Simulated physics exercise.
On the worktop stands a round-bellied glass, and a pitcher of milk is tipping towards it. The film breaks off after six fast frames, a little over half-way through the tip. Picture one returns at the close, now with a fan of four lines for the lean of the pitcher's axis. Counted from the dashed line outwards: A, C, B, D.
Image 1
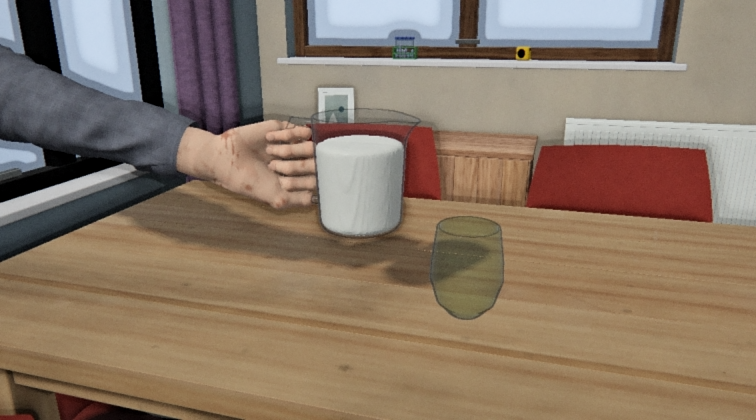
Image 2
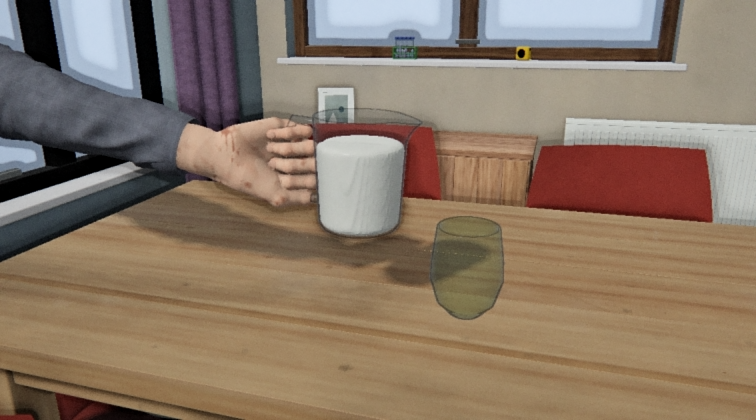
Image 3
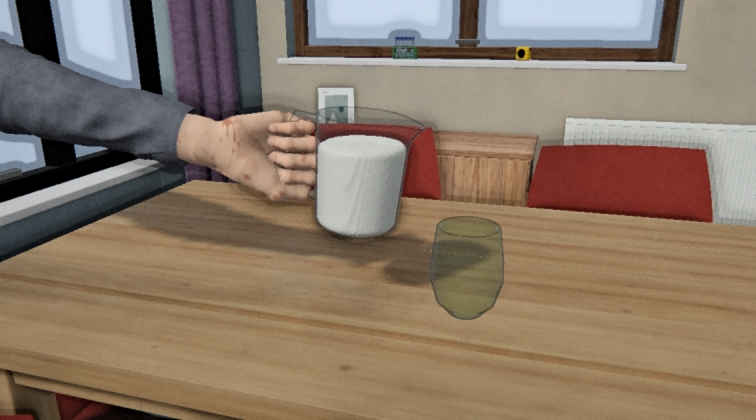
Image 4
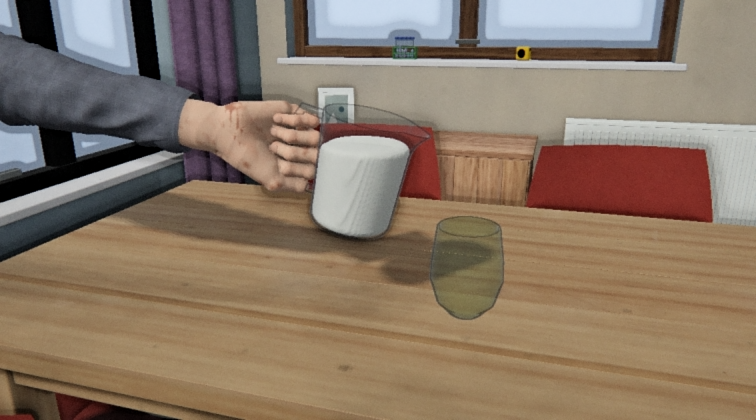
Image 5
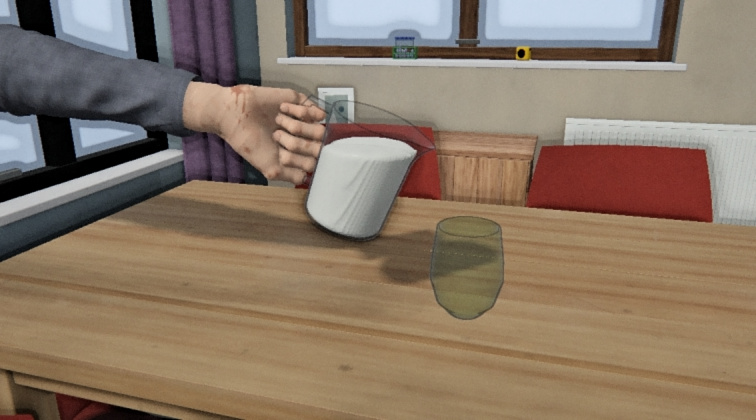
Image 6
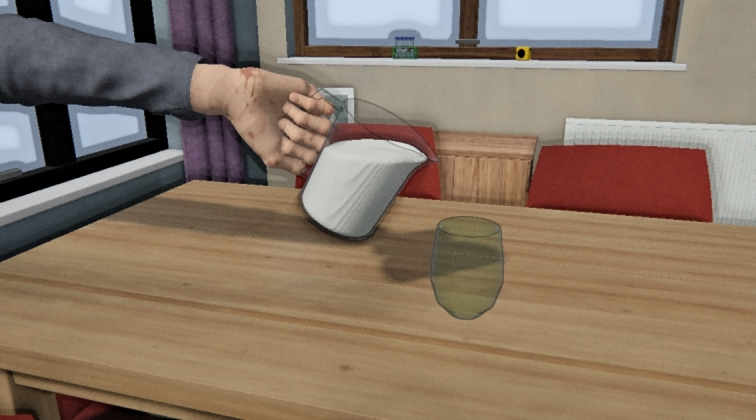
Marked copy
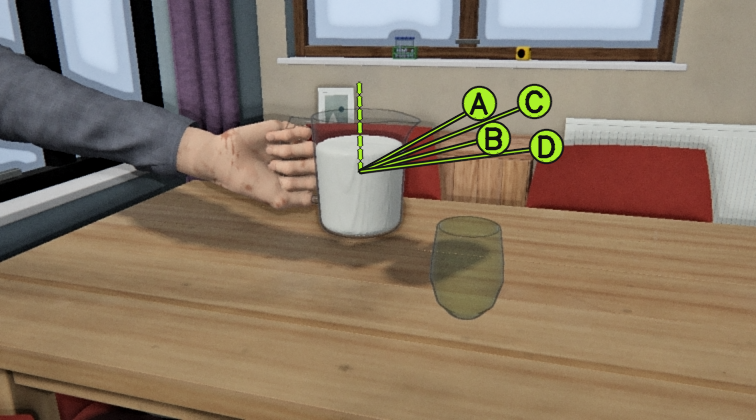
At the start, a hand at the left holds a clear pitcher of milk upright above a wooden table, near a round-bellied glass. The pitcher stays nearly still, then the hand tilts it steadily to the right, and by the end it leans clearly with the milk still inside.
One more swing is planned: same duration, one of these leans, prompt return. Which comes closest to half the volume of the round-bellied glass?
Best: A.
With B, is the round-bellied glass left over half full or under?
Over half.
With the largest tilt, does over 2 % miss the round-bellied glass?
Yes.
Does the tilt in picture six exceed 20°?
Yes, it does.
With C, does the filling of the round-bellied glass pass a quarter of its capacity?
Yes, it does.
On the marked copy, A at (465, 113); B at (476, 141); C at (519, 108); D at (529, 149).
With A, the round-bellied glass ends with about 50 % of what it can hold.
With B, the round-bellied glass ends with about 73 % of what it can hold; 10 % of the milk is spilt.
With C, the round-bellied glass ends with about 67 % of what it can hold.
With D, the round-bellied glass ends with about 68 % of what it can hold; 24 % of the milk is spilt.
